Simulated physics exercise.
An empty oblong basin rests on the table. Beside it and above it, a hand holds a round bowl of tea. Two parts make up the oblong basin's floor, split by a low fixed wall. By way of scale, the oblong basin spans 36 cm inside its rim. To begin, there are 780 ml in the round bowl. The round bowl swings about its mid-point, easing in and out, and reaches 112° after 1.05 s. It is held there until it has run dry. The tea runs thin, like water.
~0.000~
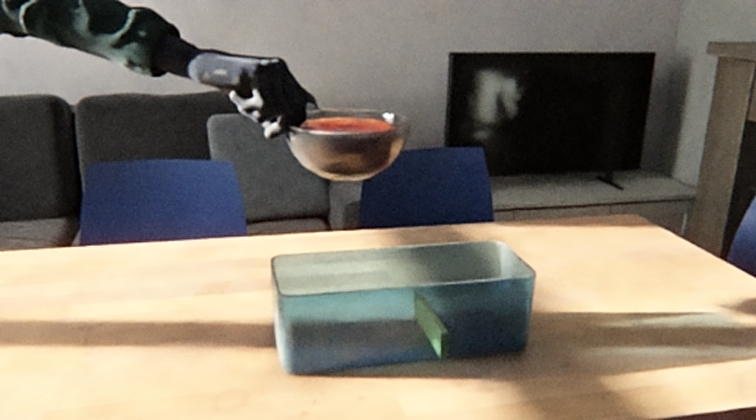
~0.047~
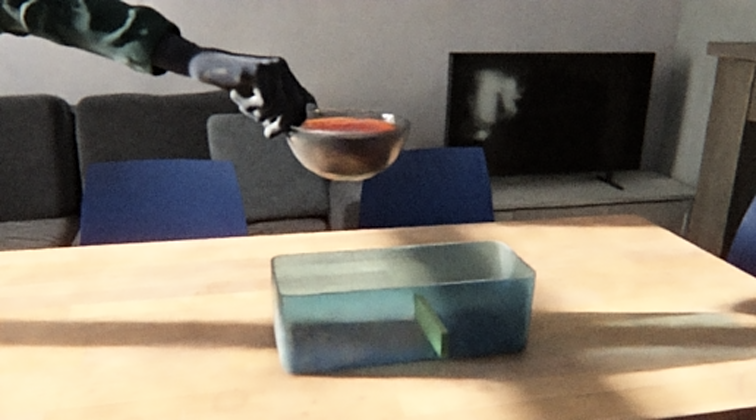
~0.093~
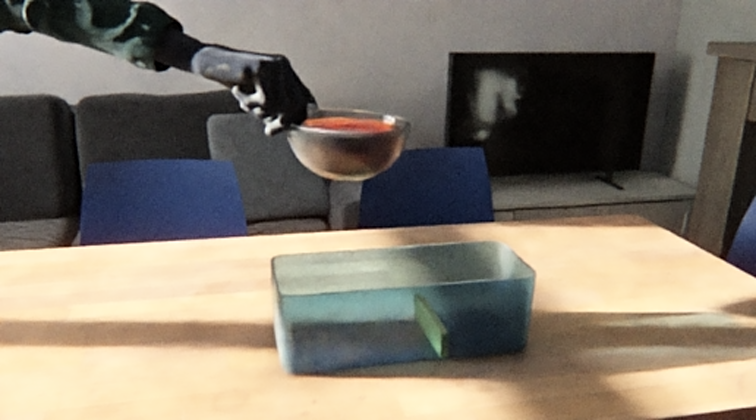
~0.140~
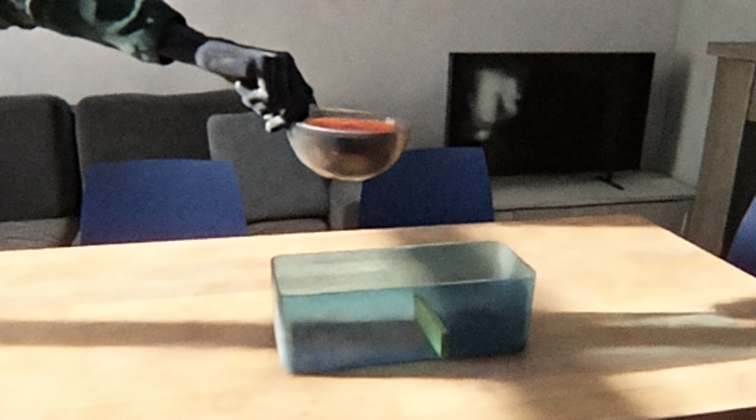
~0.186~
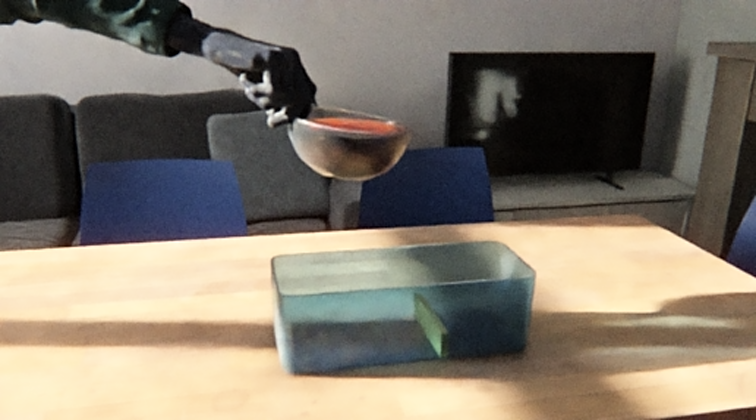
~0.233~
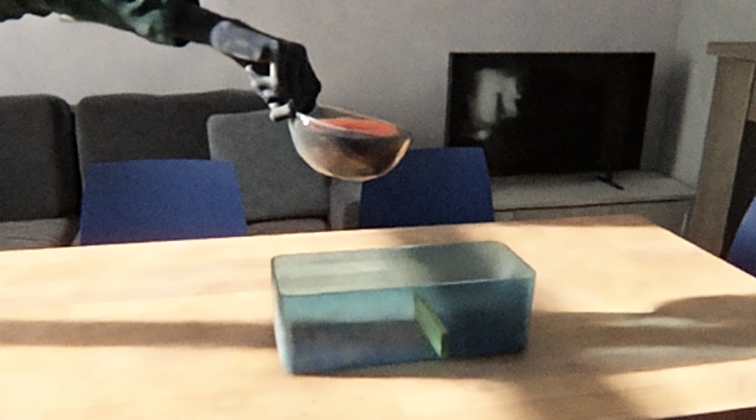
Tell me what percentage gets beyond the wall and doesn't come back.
Around 64 % gets beyond the wall and stays.
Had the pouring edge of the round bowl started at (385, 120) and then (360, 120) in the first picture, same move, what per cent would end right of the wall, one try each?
In turn about 50 and 15 per cent.
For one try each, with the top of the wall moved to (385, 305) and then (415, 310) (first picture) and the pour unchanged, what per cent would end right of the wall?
95 in a hundred, followed by 80 in a hundred.
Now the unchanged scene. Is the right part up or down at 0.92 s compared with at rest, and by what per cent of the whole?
Net change: A drop of about 4 %.
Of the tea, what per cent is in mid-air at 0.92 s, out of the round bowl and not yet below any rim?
Some 4 % is up in the air.
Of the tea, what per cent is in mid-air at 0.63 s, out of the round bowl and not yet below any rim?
Near 48 per cent of it all.
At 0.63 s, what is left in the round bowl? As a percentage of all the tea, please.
I reckon about 28 in a hundred is still held.
Then, 0.63 s in, the tilt is 73° and 28 per cent is still to pour, 2 is left of the wall and 23 right of it.
Then, 0.92 s in, the tilt is 108° and 0 per cent is still to pour, 27 is left of the wall and 69 right of it.
Then, 1.22 s in, the tilt is 112° and 0 per cent is still to pour, 33 is left of the wall and 66 right of it.
Then, 1.55 s in, the tilt is 112° and 0 per cent is still to pour, 34 is left of the wall and 65 right of it.
Finally, 34 per cent lies left of the wall, 64 right of it and 1 outside.
